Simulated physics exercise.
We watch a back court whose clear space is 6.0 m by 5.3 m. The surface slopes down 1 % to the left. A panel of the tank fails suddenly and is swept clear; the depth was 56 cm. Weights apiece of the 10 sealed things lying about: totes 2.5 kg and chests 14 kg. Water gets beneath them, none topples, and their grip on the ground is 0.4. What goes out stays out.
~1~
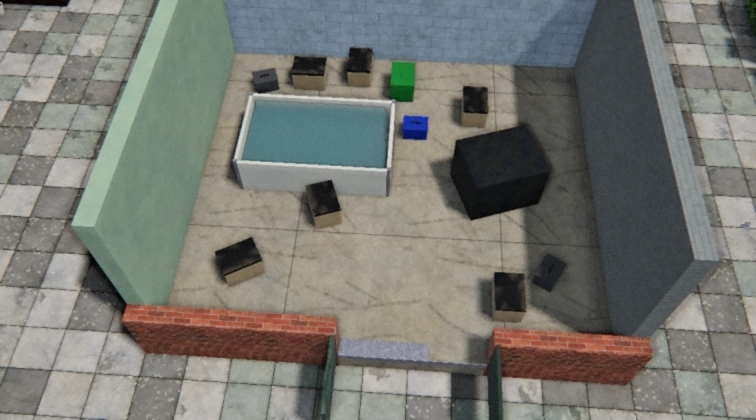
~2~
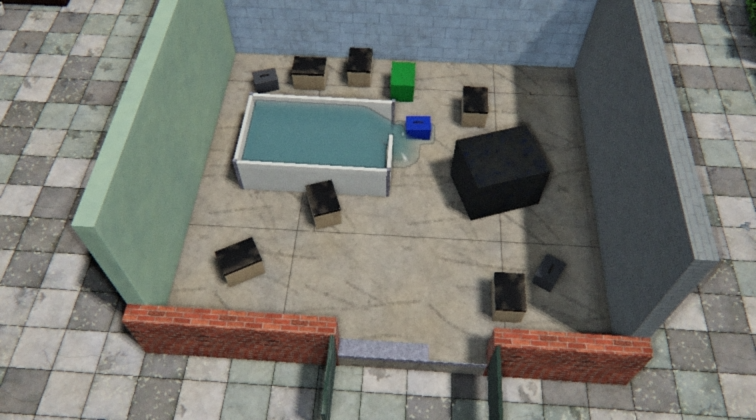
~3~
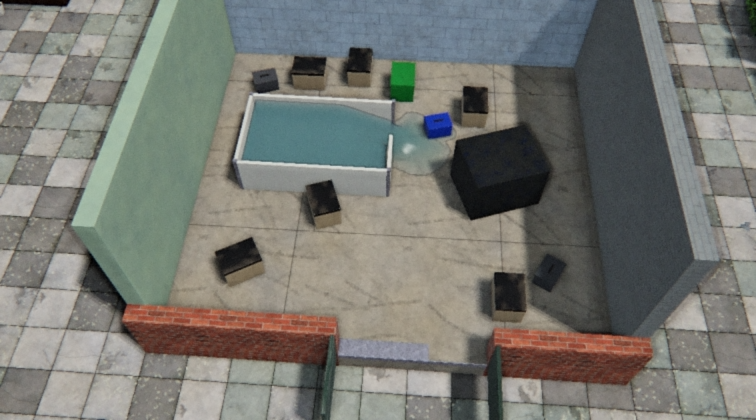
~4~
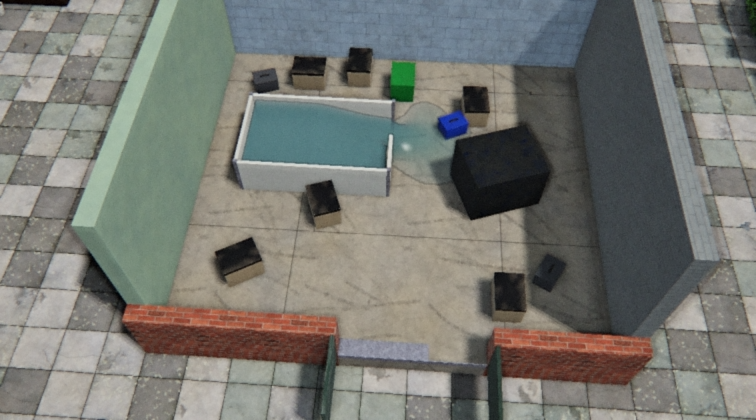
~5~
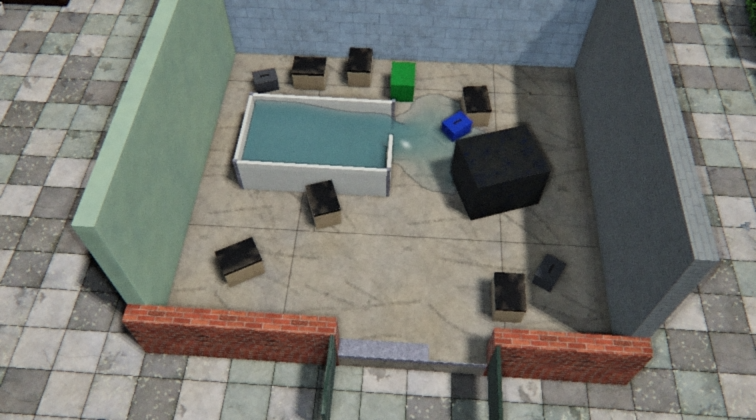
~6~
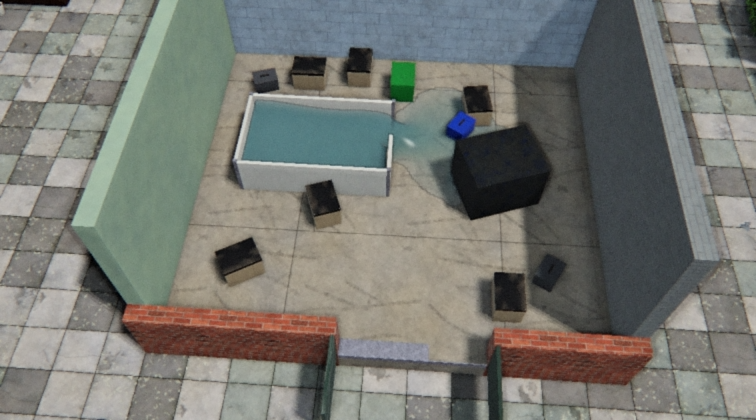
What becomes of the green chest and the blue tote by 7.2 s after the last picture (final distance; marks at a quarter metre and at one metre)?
The green chest travels far, the blue tote gets carried off.
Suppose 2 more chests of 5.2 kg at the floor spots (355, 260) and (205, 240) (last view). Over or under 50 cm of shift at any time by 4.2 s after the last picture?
In that order: Less, under.
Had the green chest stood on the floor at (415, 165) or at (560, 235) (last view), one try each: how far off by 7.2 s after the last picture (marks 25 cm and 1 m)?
In that order: It slides a little; it moves a short way.
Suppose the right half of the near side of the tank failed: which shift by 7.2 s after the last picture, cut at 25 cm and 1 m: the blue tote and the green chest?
In that case the blue tote holds its place, the green chest holds its place.
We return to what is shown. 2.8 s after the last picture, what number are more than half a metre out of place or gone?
I count 2.
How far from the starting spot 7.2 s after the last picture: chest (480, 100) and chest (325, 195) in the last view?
In turn: 30 cm, 0 cm.
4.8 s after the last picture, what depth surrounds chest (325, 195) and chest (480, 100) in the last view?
About 0 and 11 cm.
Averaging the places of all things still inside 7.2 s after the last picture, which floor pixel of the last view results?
Near (346, 158).
Then, 0.9 s after the last picture the green chest is near (403, 74), 0.0 m from its start, aground; the blue tote is near (543, 126), 2.0 m from its start, afloat; 0 of 10 are out; 1 afloat.
Then, 2.8 s after the last picture the green chest is near (403, 74), 0.0 m from its start, aground; the blue tote is near (578, 96), 2.7 m from its start, afloat; 0 of 10 are out; 2 afloat.
Then, 4.8 s after the last picture the green chest is near (368, 89), 0.7 m from its start, aground; the blue tote is near (501, 77), 1.8 m from its start, afloat; 0 of 10 are out; 3 afloat.
Then, 7.2 s after the last picture the green chest is near (330, 96), 1.3 m from its start, afloat; the blue tote is near (433, 63), 1.4 m from its start, afloat; 0 of 10 are out; 6 afloat.
